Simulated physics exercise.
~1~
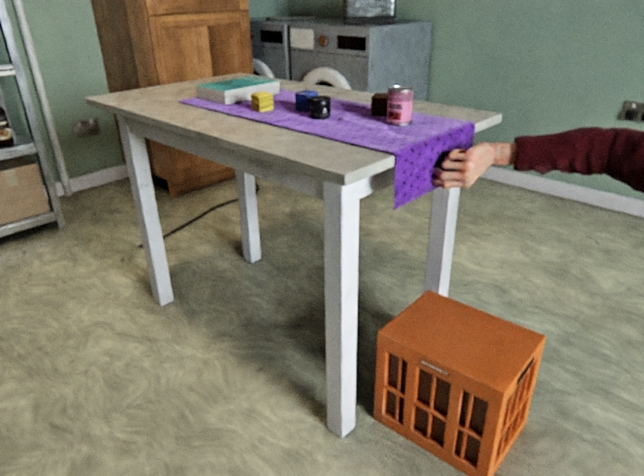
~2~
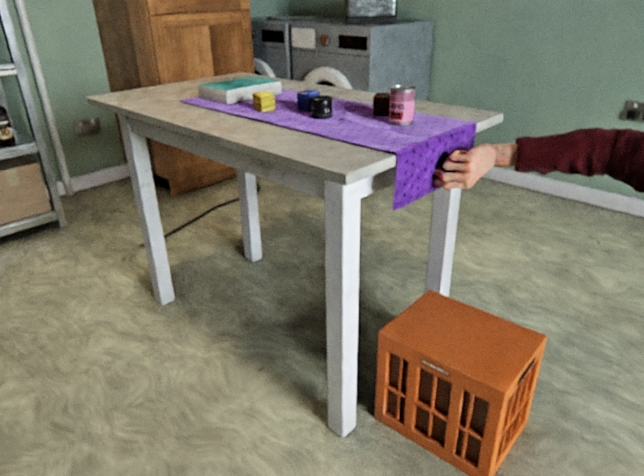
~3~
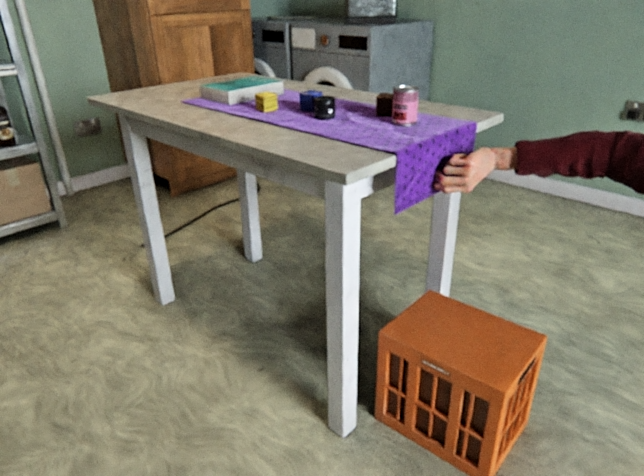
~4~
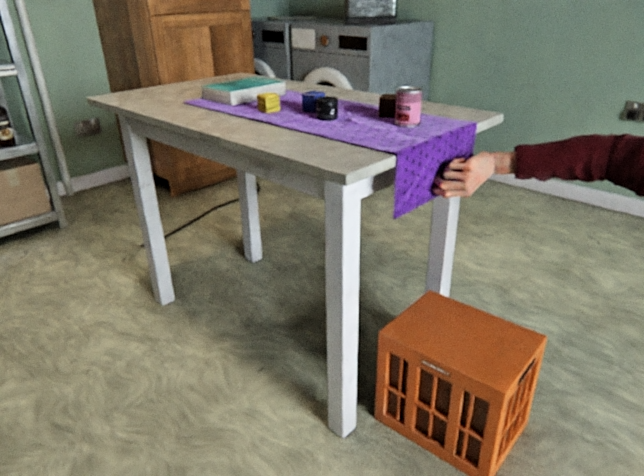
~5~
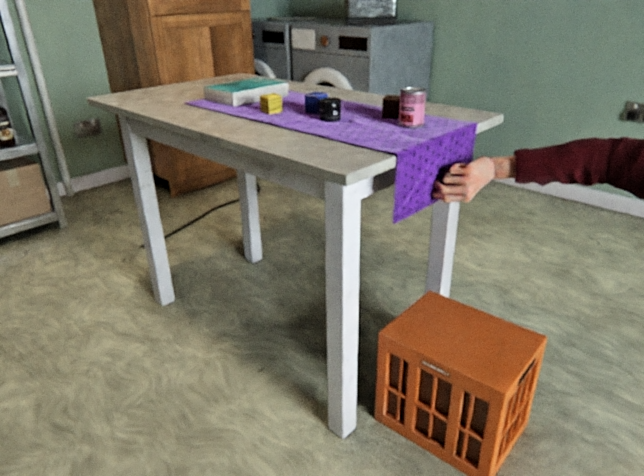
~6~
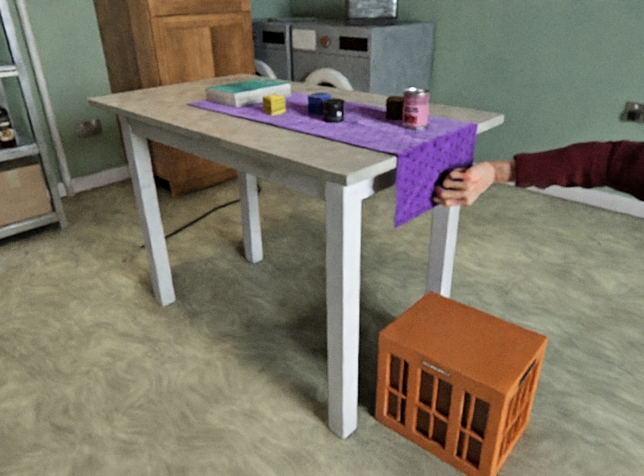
A hand in a dark red sleeve slowly draws a purple cloth a short way over the right end of a table, its hem lowering above an orange crate as the pink can, small cubes and black pot shift slightly right with it.
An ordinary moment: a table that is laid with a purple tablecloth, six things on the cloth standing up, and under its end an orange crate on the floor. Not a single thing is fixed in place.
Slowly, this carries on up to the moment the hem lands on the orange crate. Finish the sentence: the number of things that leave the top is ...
It is three.
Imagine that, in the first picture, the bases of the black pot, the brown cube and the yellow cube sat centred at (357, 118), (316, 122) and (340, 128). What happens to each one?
In the end the black pot gets dislodged, while the brown cube gets dislodged and the yellow cube gets dislodged.
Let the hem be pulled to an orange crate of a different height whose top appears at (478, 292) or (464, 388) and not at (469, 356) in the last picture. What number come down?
Result: 1; 4.
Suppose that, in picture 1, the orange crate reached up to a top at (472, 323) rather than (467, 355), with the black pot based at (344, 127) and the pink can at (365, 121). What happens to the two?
Black pot: Lost; pink can: Lost.
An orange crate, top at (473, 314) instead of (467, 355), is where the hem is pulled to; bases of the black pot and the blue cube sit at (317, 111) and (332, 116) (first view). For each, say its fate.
Observed: Black pot remains seated; blue cube remains seated.
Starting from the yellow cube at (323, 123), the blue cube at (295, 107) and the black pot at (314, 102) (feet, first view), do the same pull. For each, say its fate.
Yellow cube: Off; blue cube: Still on; black pot: Still on.
Soon after, hem near (431, 277); pink can gone.
After that, hem on the crate; pink can, brown cube and black pot gone.
In the end, hem on the crate; pink can, brown cube and black pot gone. The count of fallen things is three.
